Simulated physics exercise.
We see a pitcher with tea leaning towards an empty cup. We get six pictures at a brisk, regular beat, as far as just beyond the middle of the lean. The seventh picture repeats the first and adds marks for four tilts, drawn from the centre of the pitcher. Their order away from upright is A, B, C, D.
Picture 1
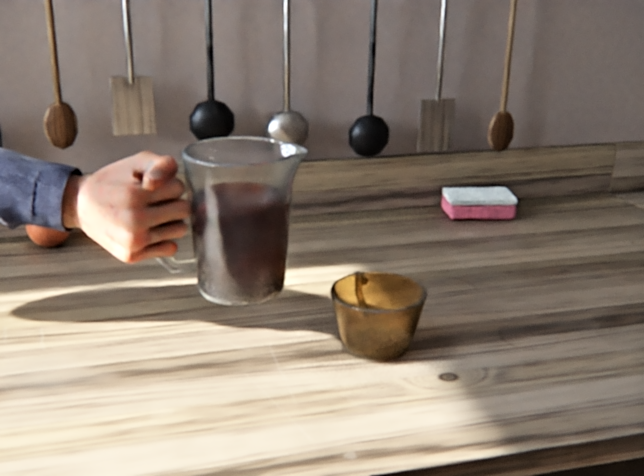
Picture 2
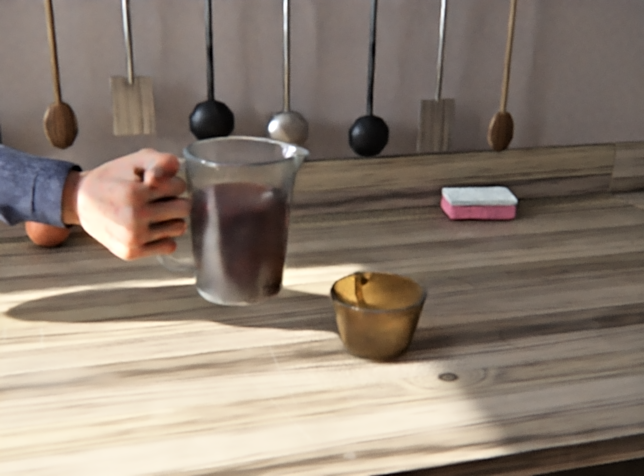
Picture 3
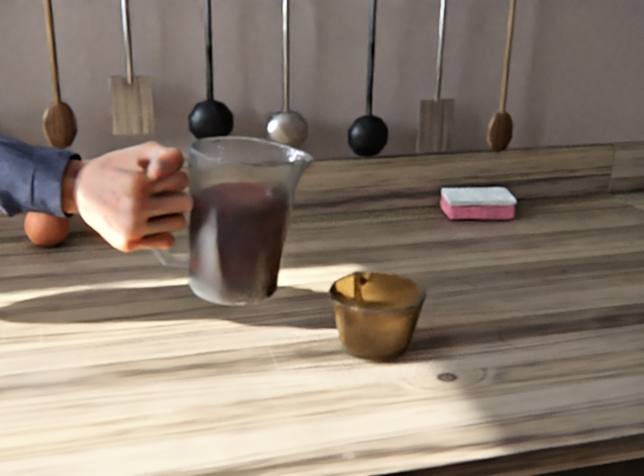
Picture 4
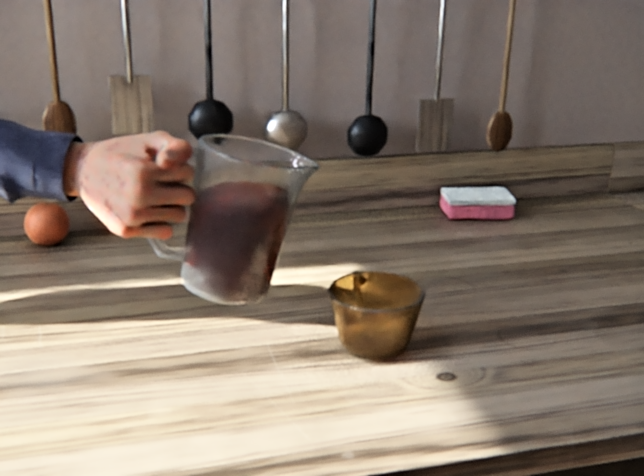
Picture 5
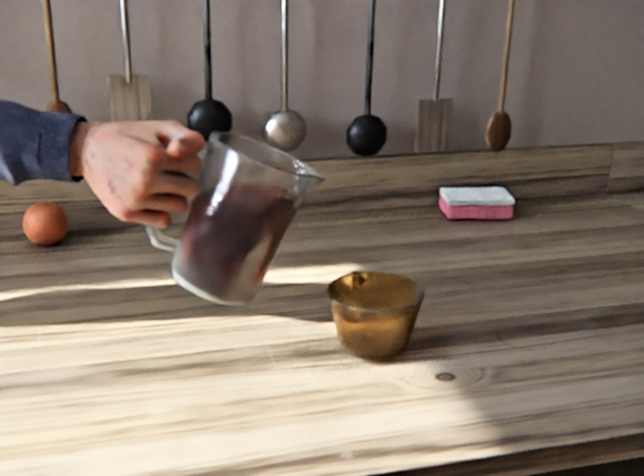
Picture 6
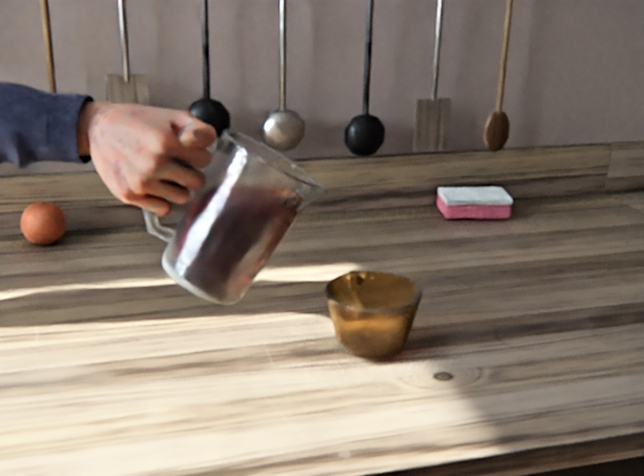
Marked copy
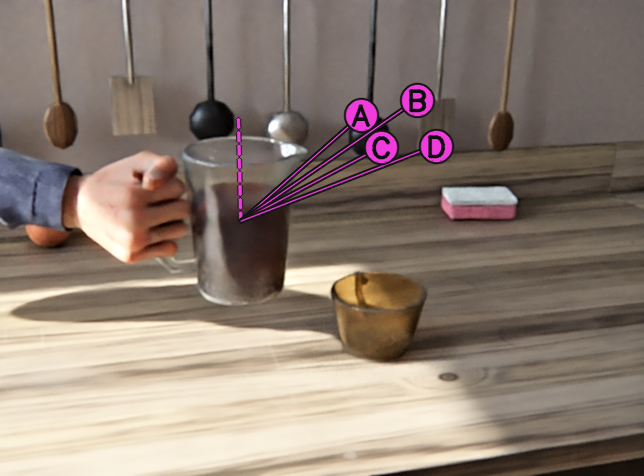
On a sunlit wooden counter, beneath a row of hanging utensils, a hand holds a glass pitcher of dark tea upright to the left of a small amber cup. The hand then tilts the pitcher steadily rightward toward the cup, its base swinging left, while the tea stays inside.
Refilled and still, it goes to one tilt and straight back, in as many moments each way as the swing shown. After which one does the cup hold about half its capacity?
The answer is line C.
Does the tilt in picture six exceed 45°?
No, it does not.
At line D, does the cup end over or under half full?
Over half.
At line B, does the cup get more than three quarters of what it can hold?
No, it does not.
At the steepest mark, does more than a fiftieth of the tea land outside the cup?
Yes.
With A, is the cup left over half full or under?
Under.
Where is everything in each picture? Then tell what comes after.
The first frame shows upright, lip at (305, 150); rim of the cup round (378, 290); nothing has left yet.
The second frame shows upright, lip at (306, 152); nothing has left yet.
The third frame shows tipped about 6°, lip at (311, 157); nothing has left yet.
The fourth frame shows tipped about 13°, lip at (317, 165); nothing has left yet.
The fifth frame shows tipped about 22°, lip at (322, 177); nothing has left yet.
The sixth frame shows tipped about 31°, lip at (325, 189); nothing has left yet.
On the marked copy, A at (348, 126); B at (402, 109); C at (366, 154); D at (419, 151).
For line A, the cup ends with about 15 % of what it can hold.
For line B, the cup ends with about 30 % of what it can hold.
For line C, the cup ends with about 49 % of what it can hold; 4 % of the tea is spilt.
For line D, the cup ends with about 65 % of what it can hold; 10 % of the tea is spilt.
